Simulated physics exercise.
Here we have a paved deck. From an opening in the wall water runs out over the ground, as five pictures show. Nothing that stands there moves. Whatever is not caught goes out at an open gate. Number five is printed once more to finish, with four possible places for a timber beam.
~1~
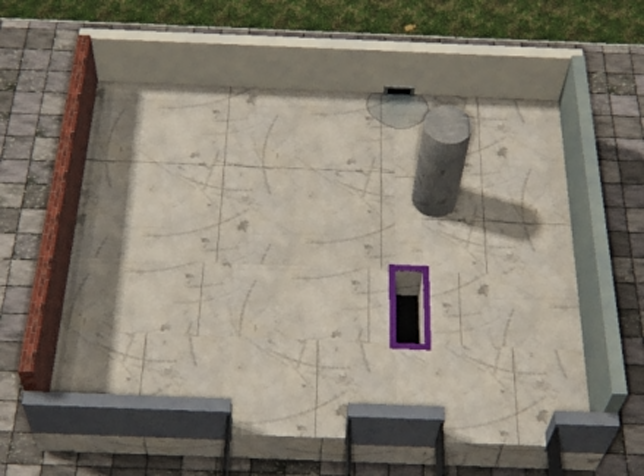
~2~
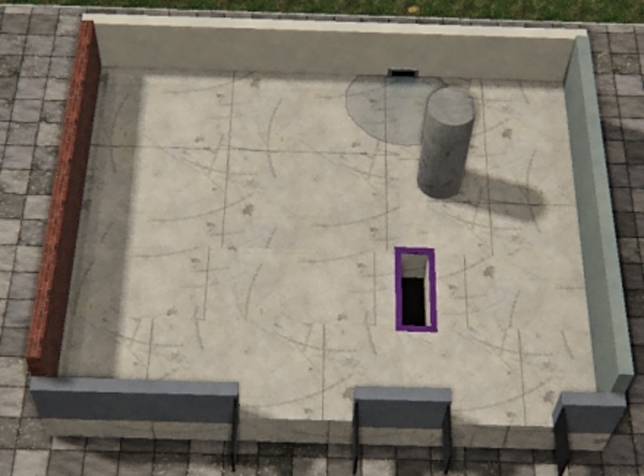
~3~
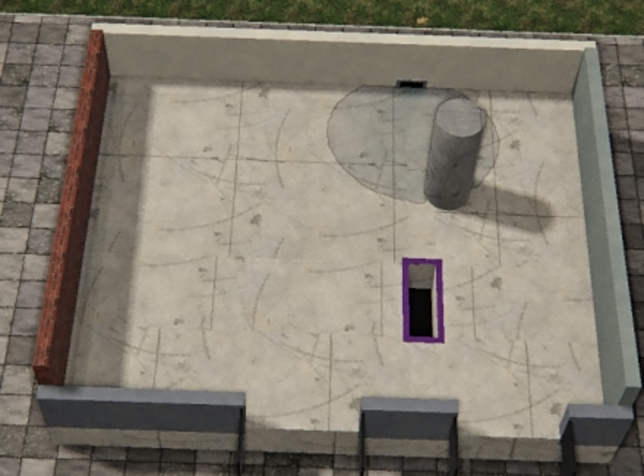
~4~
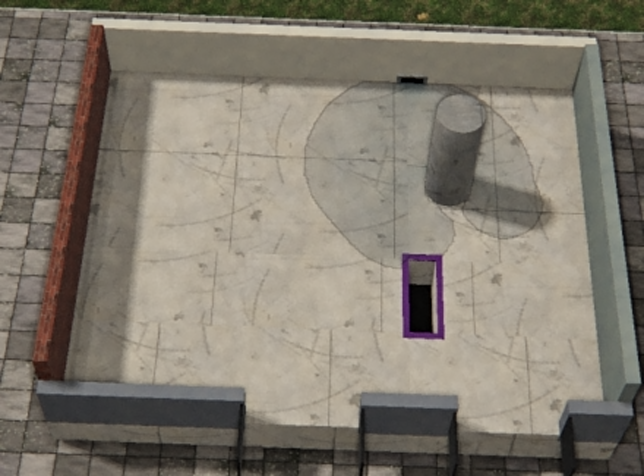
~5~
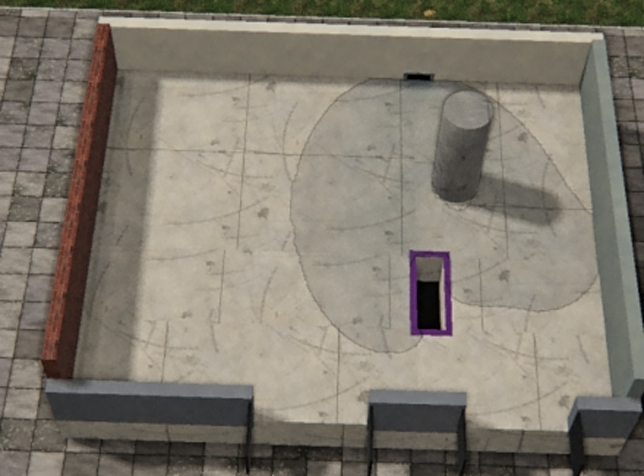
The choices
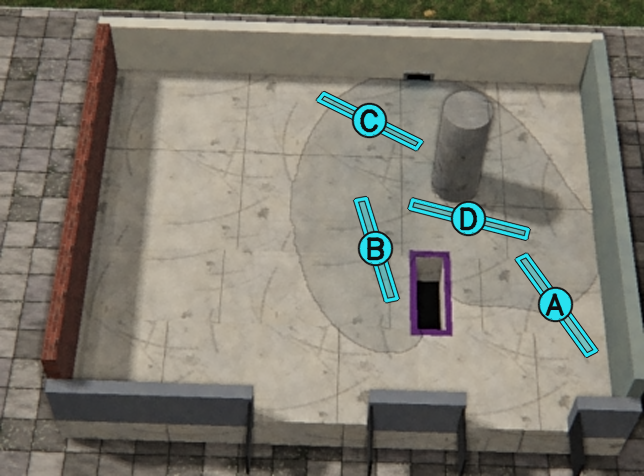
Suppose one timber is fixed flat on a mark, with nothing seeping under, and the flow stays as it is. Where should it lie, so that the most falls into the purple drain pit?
Take B.
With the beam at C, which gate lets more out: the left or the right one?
The right one.
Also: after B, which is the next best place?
A.
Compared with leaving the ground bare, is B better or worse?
It is better.
On the marked copy, A from (521, 257) to (591, 352); B from (360, 199) to (391, 299); C from (321, 96) to (418, 145); D from (411, 204) to (526, 233).
Choosing A, about 26 % of the stream runs into the purple drain pit, about 74 % out by the gates.
Choosing B, about 40 % of the stream runs into the purple drain pit, about 60 % out by the gates.
Choosing C, about 13 % of the stream runs into the purple drain pit, about 84 % out by the gates.
Choosing D, about 16 % of the stream runs into the purple drain pit, about 83 % out by the gates.
